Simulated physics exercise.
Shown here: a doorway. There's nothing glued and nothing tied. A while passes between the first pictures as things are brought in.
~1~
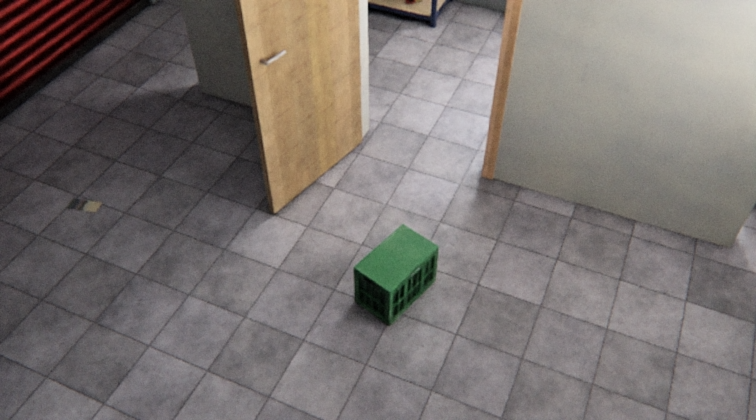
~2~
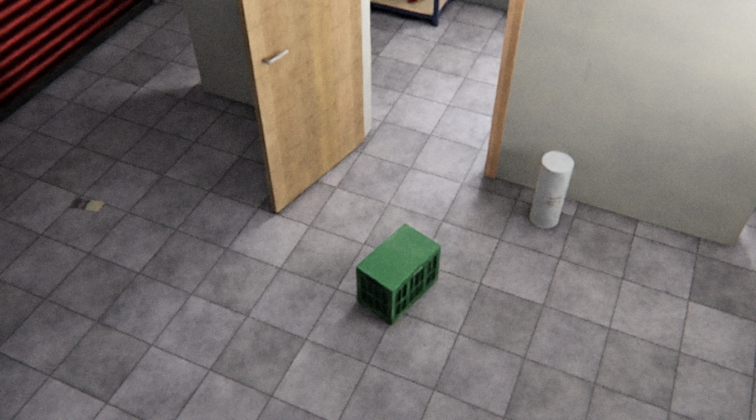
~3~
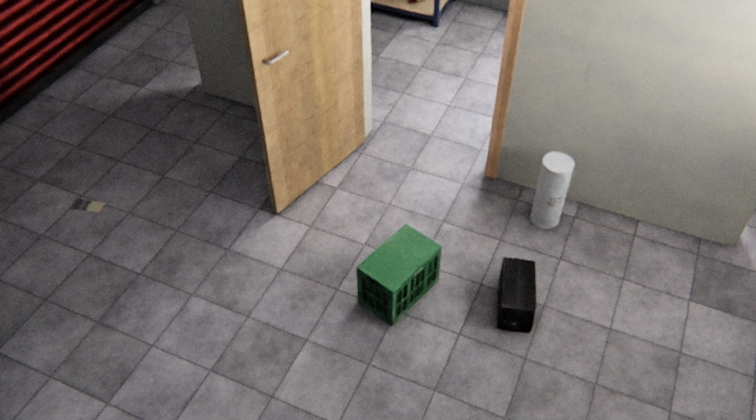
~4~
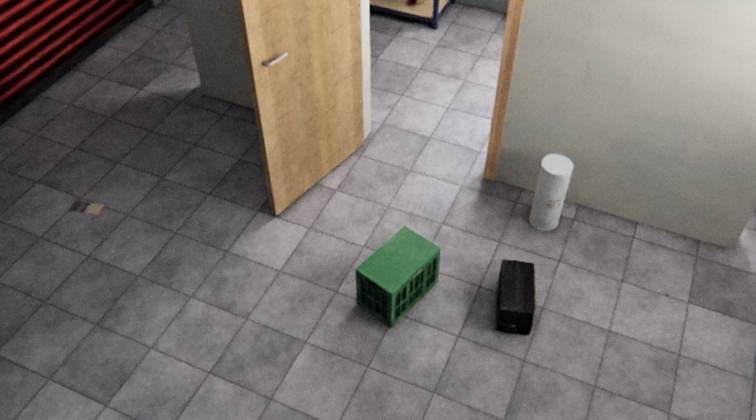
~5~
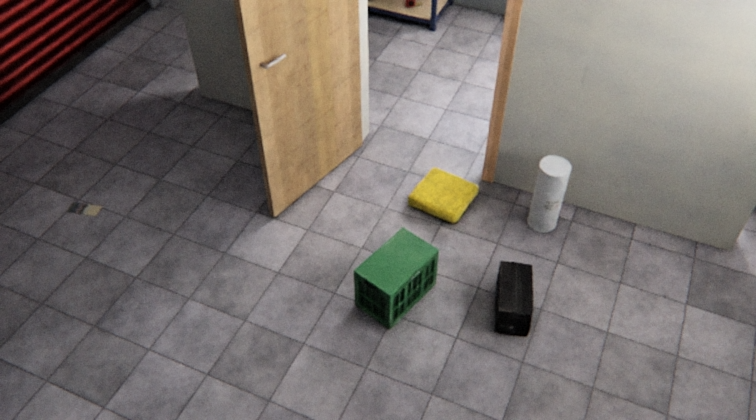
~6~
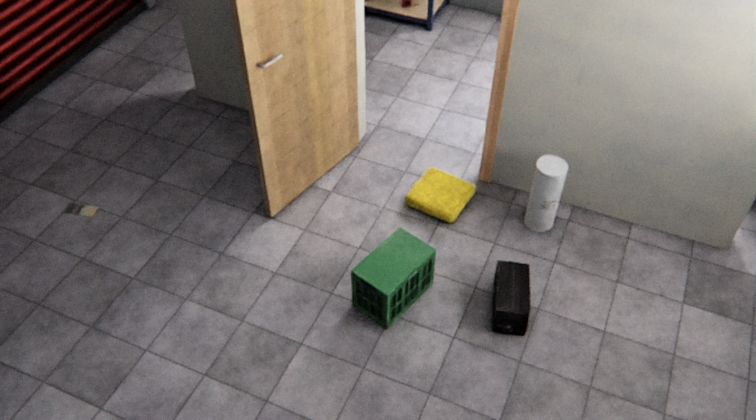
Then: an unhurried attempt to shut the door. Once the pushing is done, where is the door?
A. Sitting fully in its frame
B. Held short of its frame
Held short of its frame.
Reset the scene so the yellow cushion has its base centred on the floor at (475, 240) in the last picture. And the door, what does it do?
Observation: Afterwards the door travels the full way.
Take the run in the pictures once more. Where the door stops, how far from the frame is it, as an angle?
It comes to about 25°.
Then, 0.70 s later than the last frame, door 86° open.
Then, 1.30 s later than the last frame, door 57° open.
Then, 1.70 s later than the last frame, door 37° open; yellow cushion moved a little near (447, 193).
Then, 1.90 s later than the last frame, door 27° open; yellow cushion moved a little near (460, 189).
When it is over, door 23° open; moved from the start, yellow cushion; the other 3 as before. End places, in pixels of the last picture, yellow cushion near (465, 187).
